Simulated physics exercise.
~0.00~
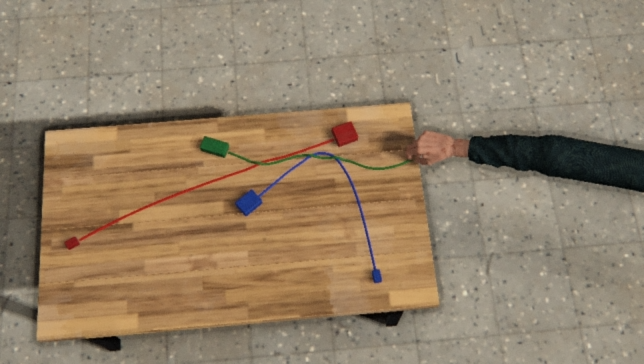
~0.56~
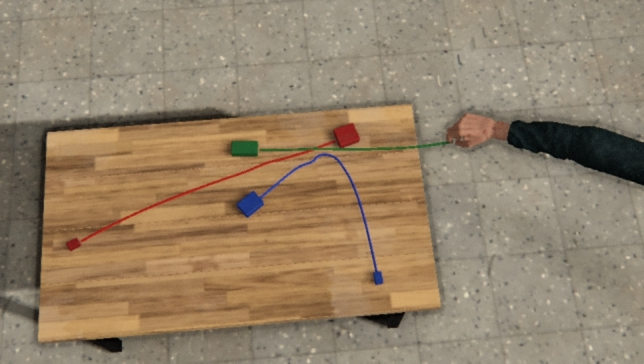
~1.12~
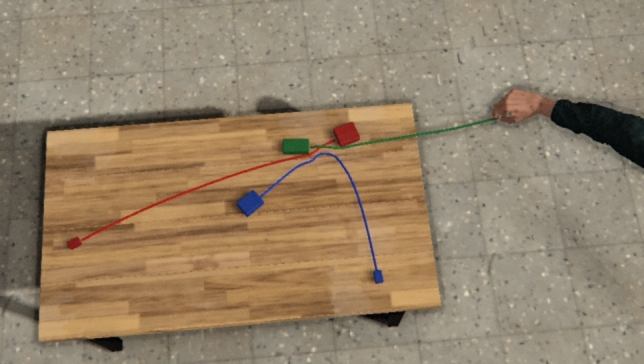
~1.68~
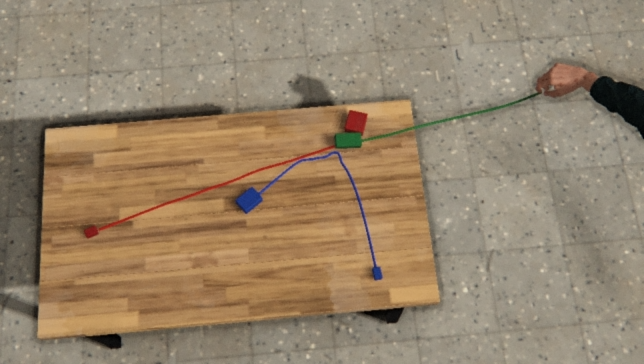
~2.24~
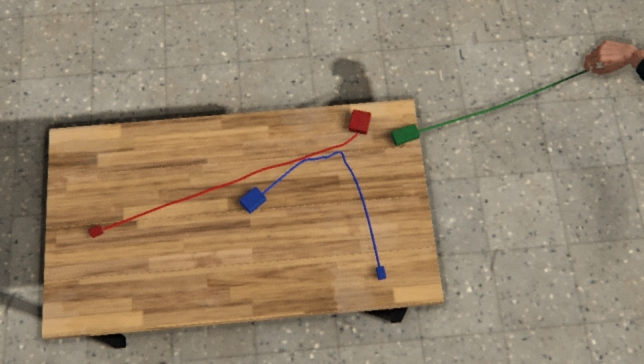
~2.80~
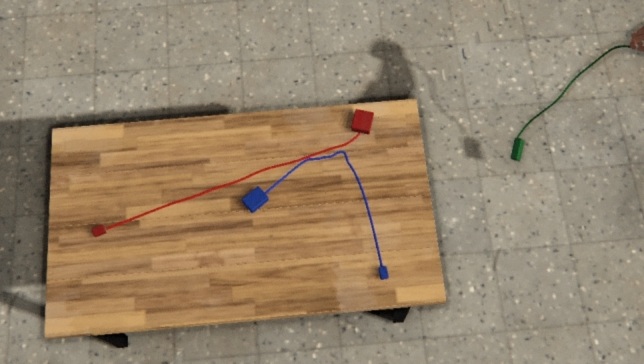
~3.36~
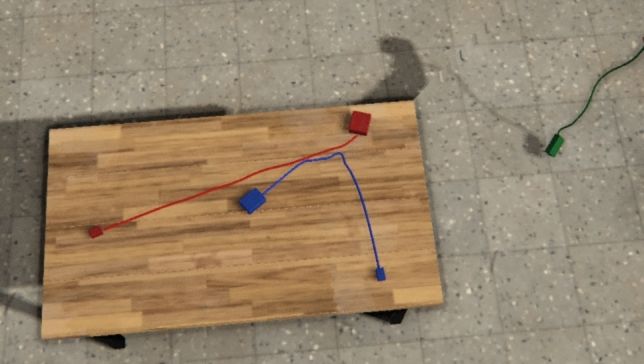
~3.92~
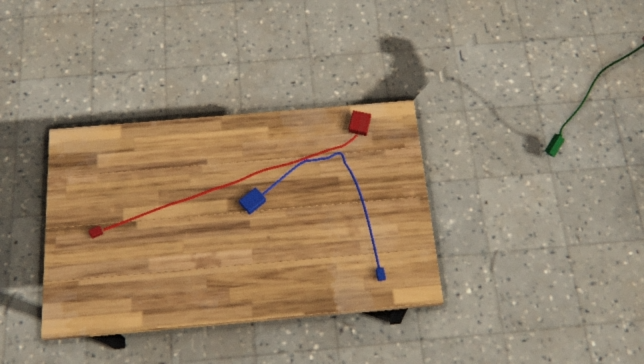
The green lead was drawn rightwards across a wooden table by a hand, its charger nudging the red lead and its charger slightly before slipping off the edge and hanging beyond the table, while the blue lead stayed behind with the red one.
